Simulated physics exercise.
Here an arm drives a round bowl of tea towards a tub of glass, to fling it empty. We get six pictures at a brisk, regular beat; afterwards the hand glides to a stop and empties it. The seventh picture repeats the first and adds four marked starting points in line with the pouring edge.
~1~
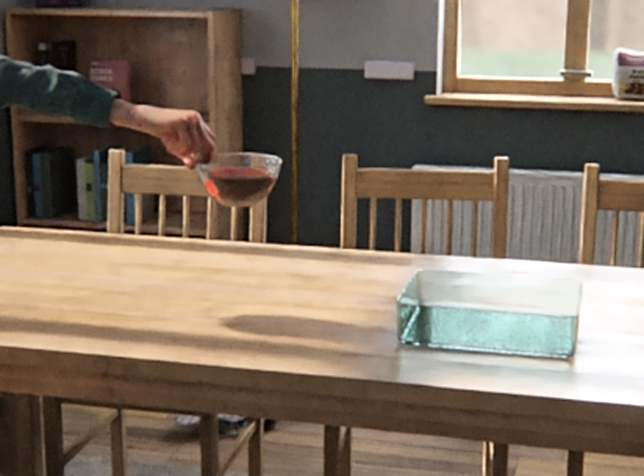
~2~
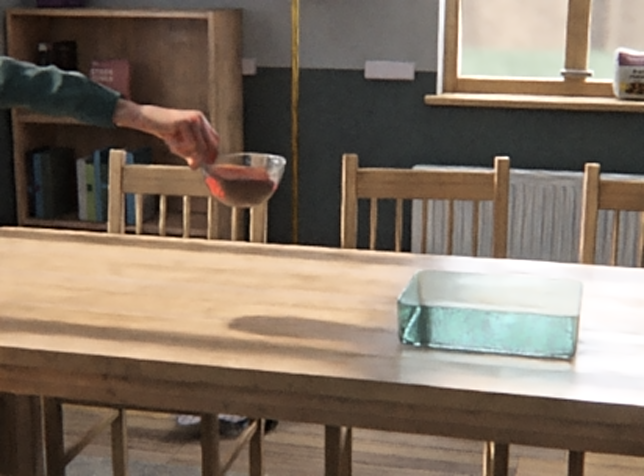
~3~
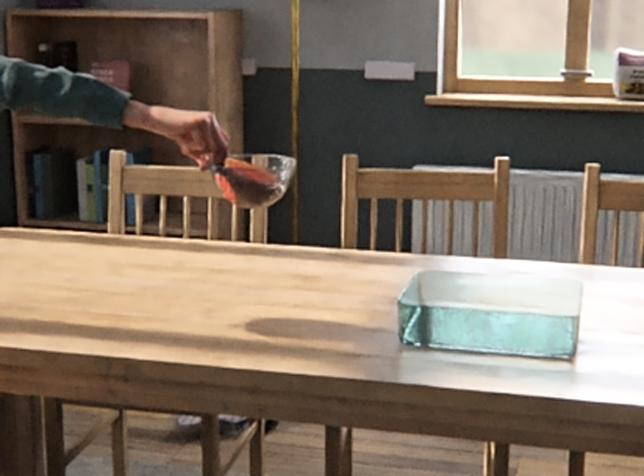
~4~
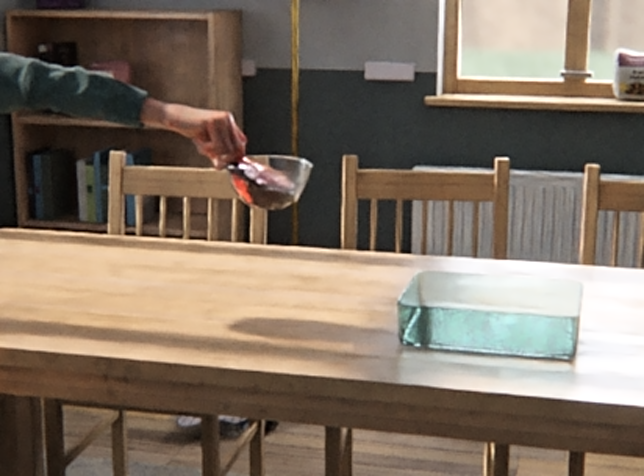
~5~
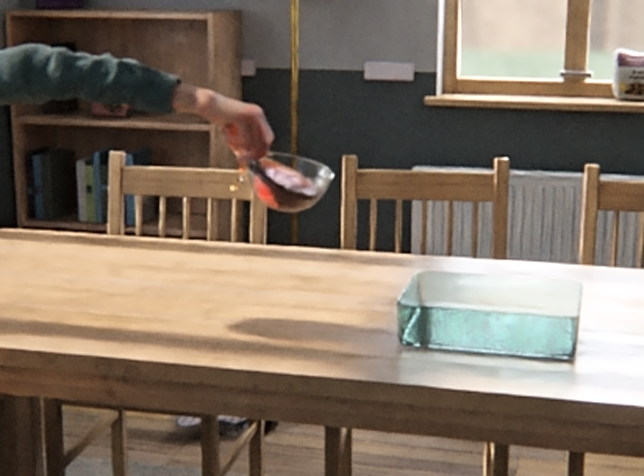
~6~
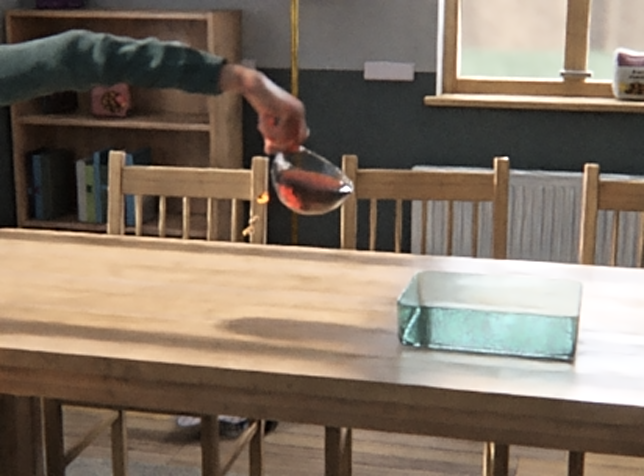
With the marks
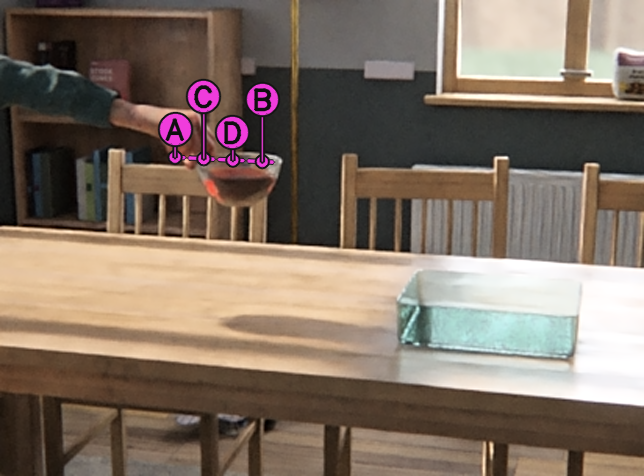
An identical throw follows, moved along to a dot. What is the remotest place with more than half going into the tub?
Choose B.
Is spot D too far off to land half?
Yes, that goes wrong.
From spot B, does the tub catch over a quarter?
Yes, it does.
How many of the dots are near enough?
One of the four.
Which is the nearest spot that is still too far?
D it is.
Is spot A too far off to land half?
Yes, it does.
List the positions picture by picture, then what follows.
Upright, lip at (278, 162); tub from (398, 342) to (575, 357); nothing has left yet, in the first frame.
Upright, lip at (282, 162); nothing has left yet, in the second frame.
Upright, lip at (292, 163); nothing has left yet, in the third frame.
Tipped about 2°, lip at (309, 166); tea is over the rim, down to (225, 164), in the fourth frame.
Tipped about 13°, lip at (330, 175); tea is over the rim, down to (236, 188), in the fifth frame.
Tipped about 30°, lip at (351, 190); tea is over the rim, down to (249, 233), in the sixth frame.
In magenta, A at (175, 157); B at (262, 161); C at (203, 158); D at (232, 160).
For spot A, about 0 % lands in the tub, 100 % falls short.
For spot B, about 62 % lands in the tub, 19 % falls short and 19 % goes beside or beyond.
For spot C, about 0 % lands in the tub, 98 % falls short.
For spot D, about 31 % lands in the tub, 61 % falls short and 8 % goes beside or beyond.
